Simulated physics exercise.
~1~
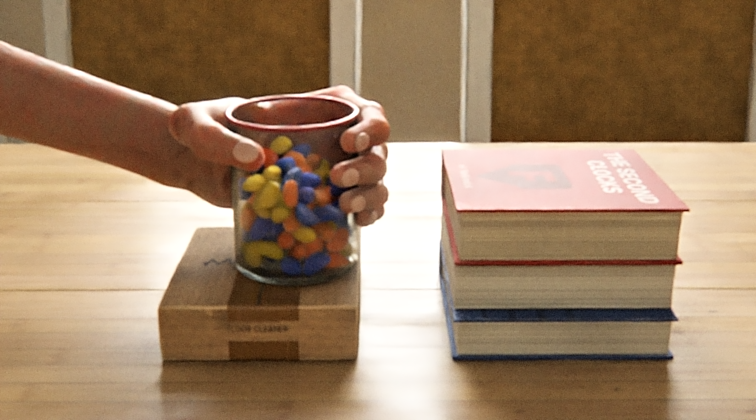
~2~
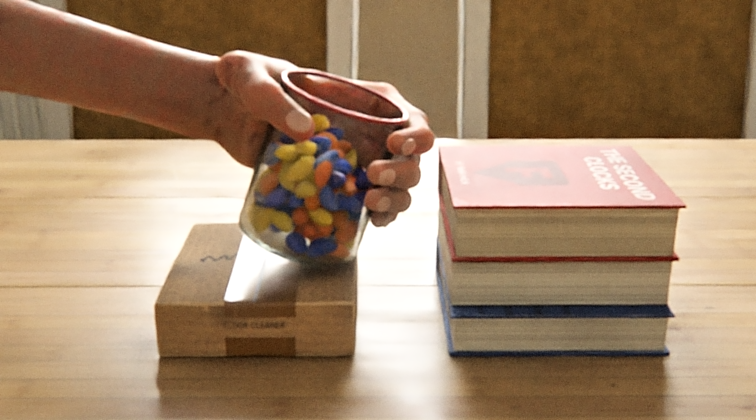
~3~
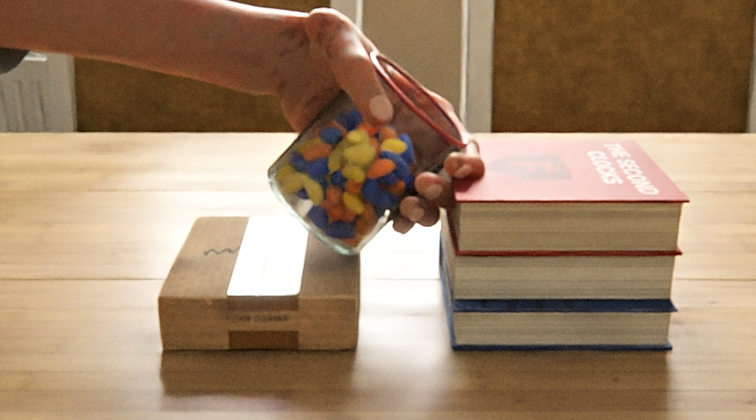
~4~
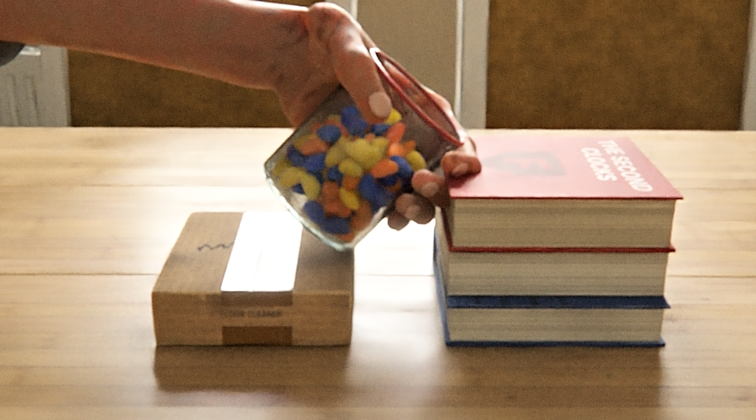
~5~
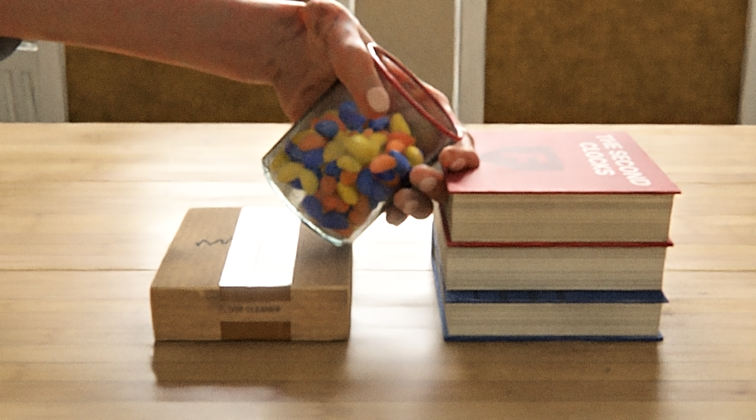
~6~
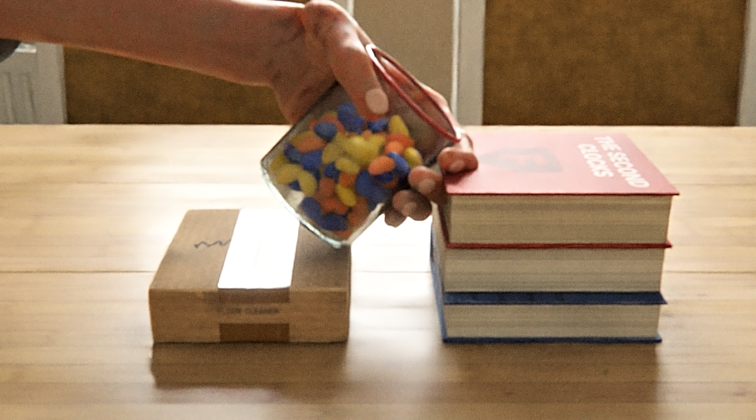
A clear glass of colourful candy-like pieces was lifted by a hand off a small cardboard box, tipped to the right and brought against a stack of three books, where it stayed leaning with everything still inside.
